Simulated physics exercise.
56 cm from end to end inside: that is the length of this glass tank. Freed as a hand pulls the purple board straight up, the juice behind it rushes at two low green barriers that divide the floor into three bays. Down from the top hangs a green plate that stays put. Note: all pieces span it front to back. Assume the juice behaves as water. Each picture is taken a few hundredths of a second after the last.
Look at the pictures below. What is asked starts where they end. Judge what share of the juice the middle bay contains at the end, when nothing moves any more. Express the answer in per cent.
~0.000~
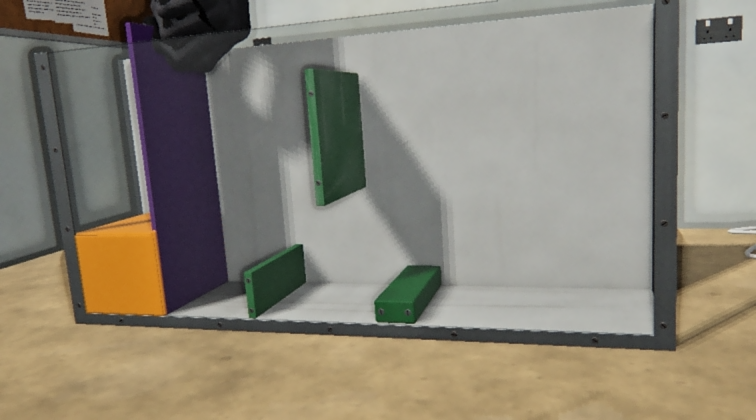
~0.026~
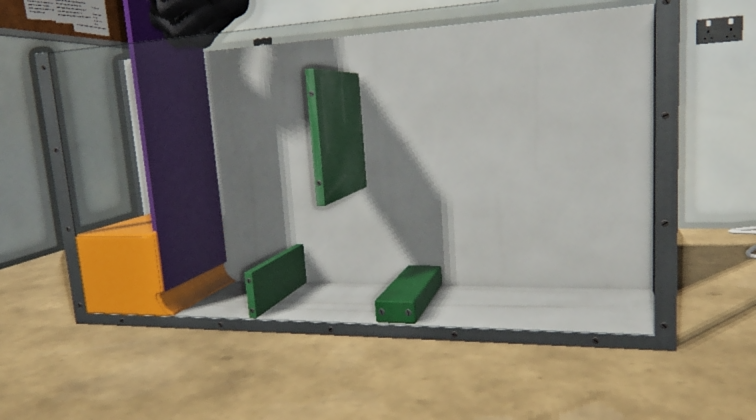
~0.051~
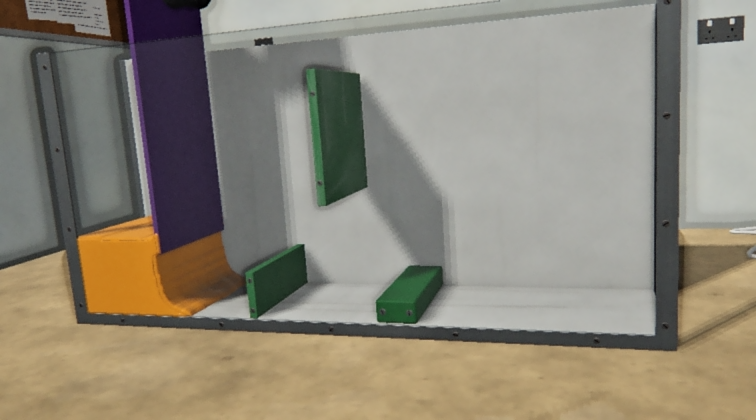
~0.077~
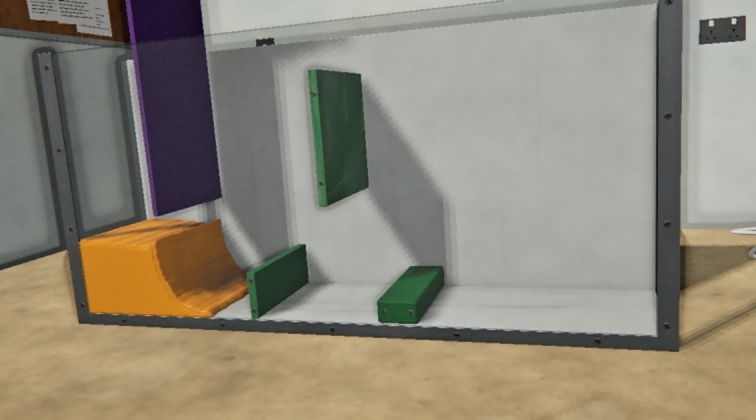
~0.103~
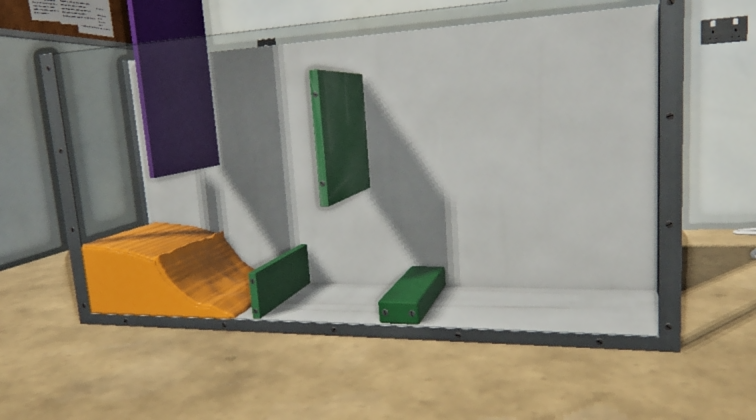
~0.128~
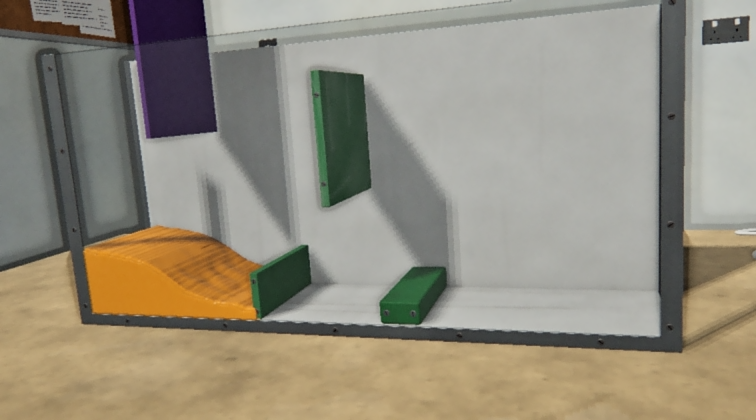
It contains about 16 in every hundred parts of the juice.
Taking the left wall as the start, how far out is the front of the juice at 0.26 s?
It has got out to near 20 cm from the left end.
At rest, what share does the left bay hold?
Settled share: Around 80 per cent.
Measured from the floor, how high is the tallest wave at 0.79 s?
About 5.0 cm.
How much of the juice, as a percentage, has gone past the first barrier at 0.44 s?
Roughly 18 per cent.
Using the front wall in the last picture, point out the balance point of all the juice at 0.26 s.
Roughly at pixel (177, 289).
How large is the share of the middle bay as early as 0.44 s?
Some 18 in a hundred.
By 0.26 s 97 per cent is still short of the first barrier, 0 is over the second.
By 0.44 s 83 per cent is still short of the first barrier, 0 is over the second.
By 0.79 s 83 per cent is still short of the first barrier, 3 is over the second.
At rest it is 80 per cent left, 17 middle, 4 right.
